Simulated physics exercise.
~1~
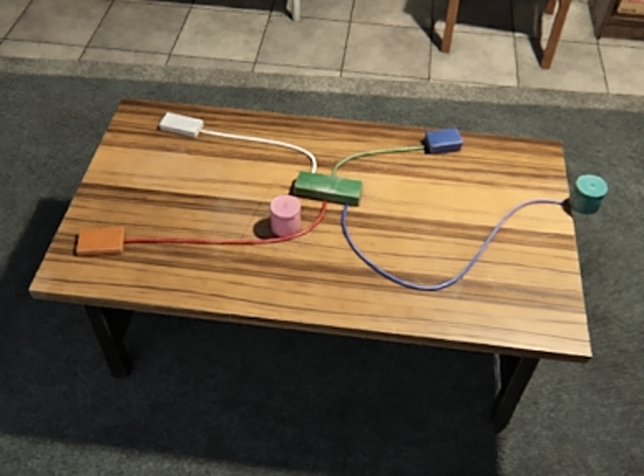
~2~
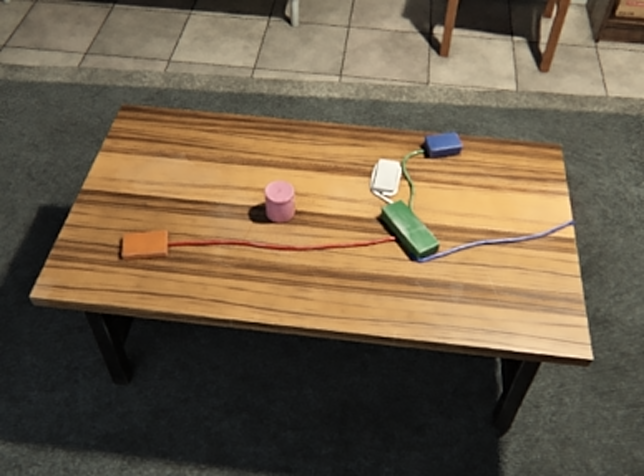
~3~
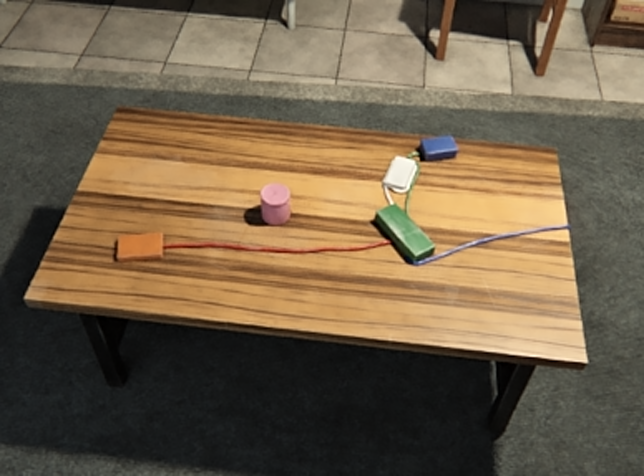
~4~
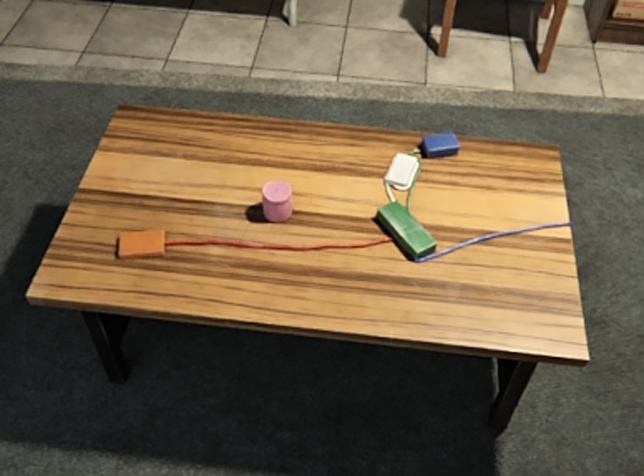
A teal speaker drops off the right edge, dragging the cabled green strip, white phone and orange charger rightward.
